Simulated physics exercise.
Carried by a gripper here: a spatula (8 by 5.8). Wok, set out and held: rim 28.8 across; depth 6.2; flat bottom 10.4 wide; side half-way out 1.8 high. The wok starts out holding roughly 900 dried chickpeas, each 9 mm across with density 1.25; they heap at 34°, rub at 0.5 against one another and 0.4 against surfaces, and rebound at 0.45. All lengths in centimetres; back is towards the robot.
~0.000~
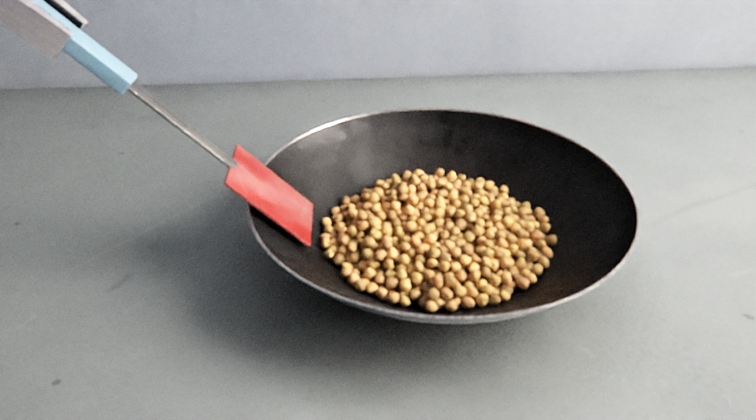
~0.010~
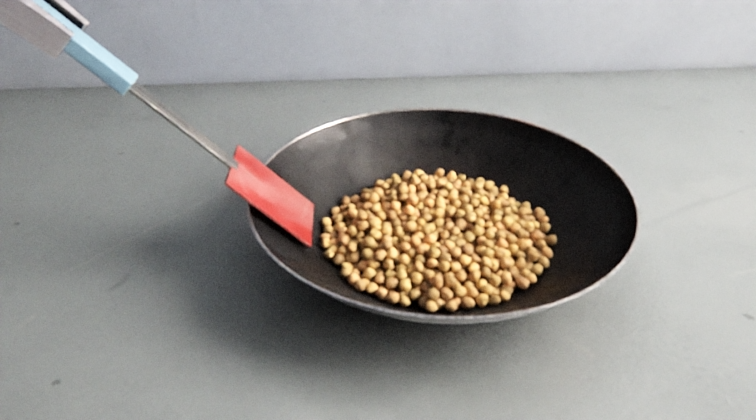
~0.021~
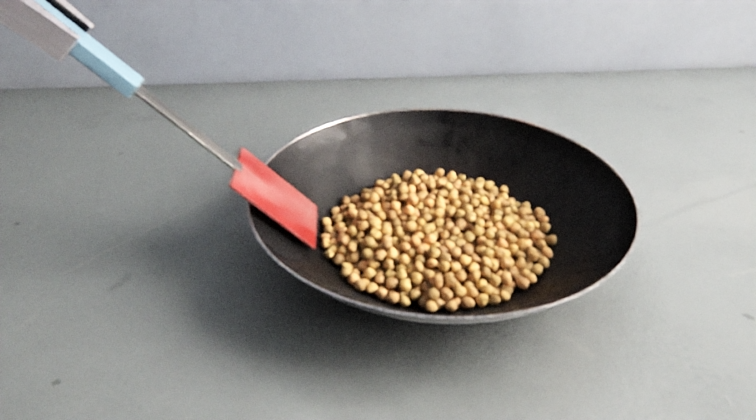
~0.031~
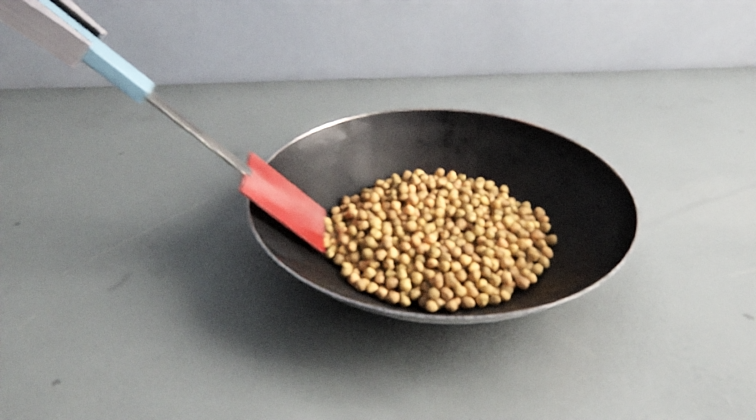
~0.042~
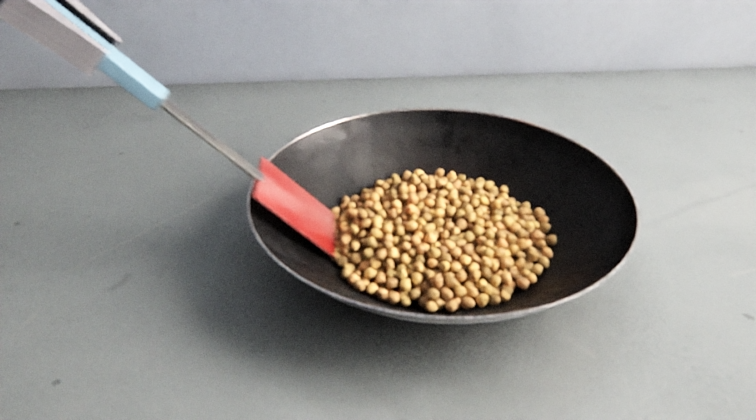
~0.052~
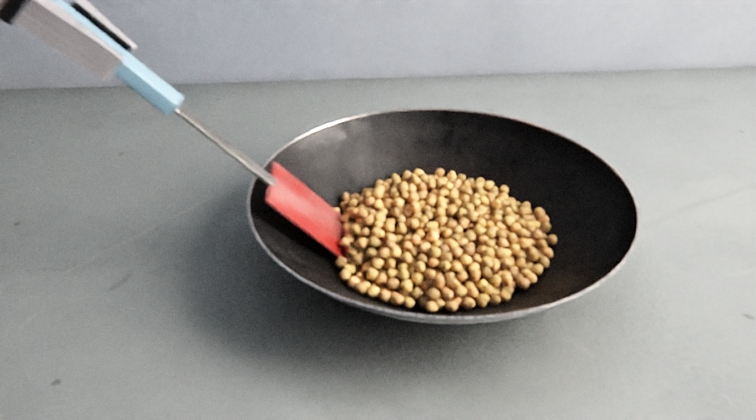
A robotic gripper with a light blue section reaches in from the upper left, holding a red spatula on a thin metal rod, seen from slightly above on a grey surface before a pale wall. A wide black wok sits right of centre, holding a heap of tan dried chickpeas. The spatula, at first nearly still, slides slowly rightward and slightly down inside the wok, nudging the heap's left edge, while the camera stays fixed.
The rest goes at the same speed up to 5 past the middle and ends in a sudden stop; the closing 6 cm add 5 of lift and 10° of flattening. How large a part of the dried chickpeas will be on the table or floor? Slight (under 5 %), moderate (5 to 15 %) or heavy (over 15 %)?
Slight.
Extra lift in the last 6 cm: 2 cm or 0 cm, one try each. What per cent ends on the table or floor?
First try about 0 %, second try about 0 %.
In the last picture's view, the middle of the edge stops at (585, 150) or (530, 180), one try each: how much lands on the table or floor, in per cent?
About 20 and 5 per cent.
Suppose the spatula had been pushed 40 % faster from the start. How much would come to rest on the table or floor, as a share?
In that case, around 10 per cent would end on the table or floor.
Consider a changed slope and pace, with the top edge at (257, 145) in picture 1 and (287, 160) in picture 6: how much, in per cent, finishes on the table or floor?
Off the vessel, on the table or floor: Some 0 percent.
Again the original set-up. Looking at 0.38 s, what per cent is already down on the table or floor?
Fraction noted: Close to 0 per cent.
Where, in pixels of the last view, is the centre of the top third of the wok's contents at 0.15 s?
(476, 217).
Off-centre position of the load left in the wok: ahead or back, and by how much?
Roughly 3.5 cm ahead of the centre.
After 0.10 s, sloping 47°, highest piece 5 above the table; 900 in the wok.
After 0.15 s, sloping 43°, highest piece 6 above the table; 900 in the wok.
After 0.38 s, sloping 37°, highest piece 7 above the table; 882 in the wok, 7 on the table or floor, 11 on the blade or in flight.
After 1.43 s, sloping 37°, highest piece 6 above the table; 880 in the wok, 20 on the table or floor.
In the end, 880 in the wok, 20 on the table or floor. That is 2 % on the table or floor.
